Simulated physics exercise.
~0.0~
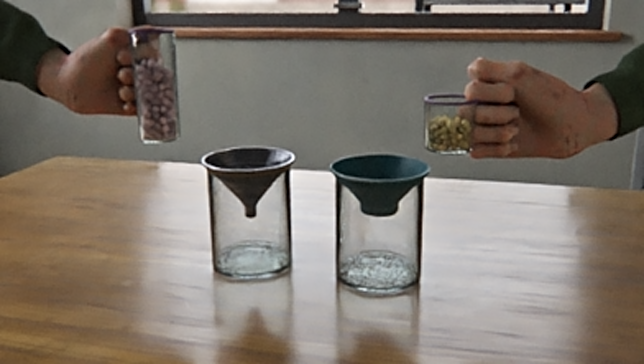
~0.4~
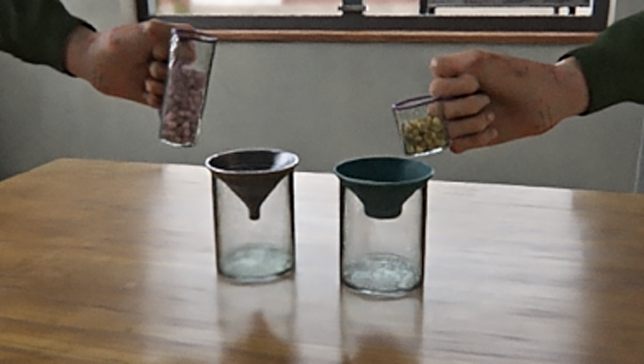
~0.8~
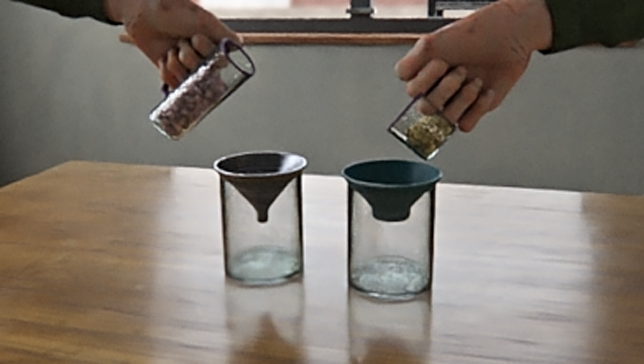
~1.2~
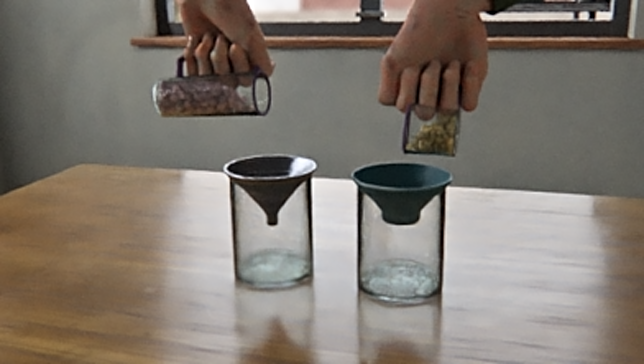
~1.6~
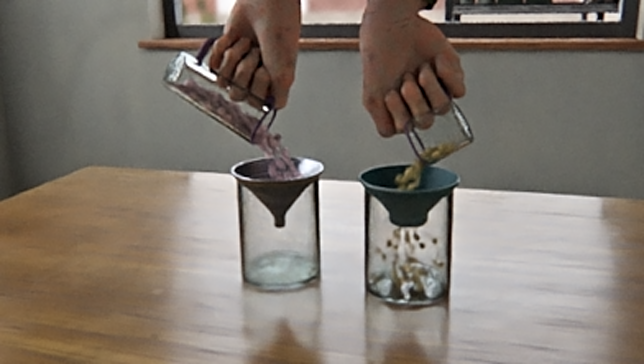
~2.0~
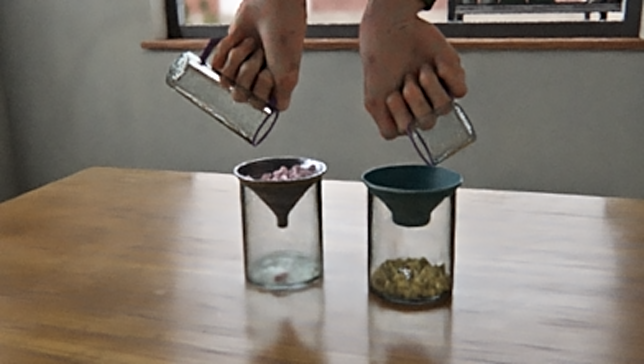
At a wooden table, two hands tip cups into funnels; the left clogs, the right empties.
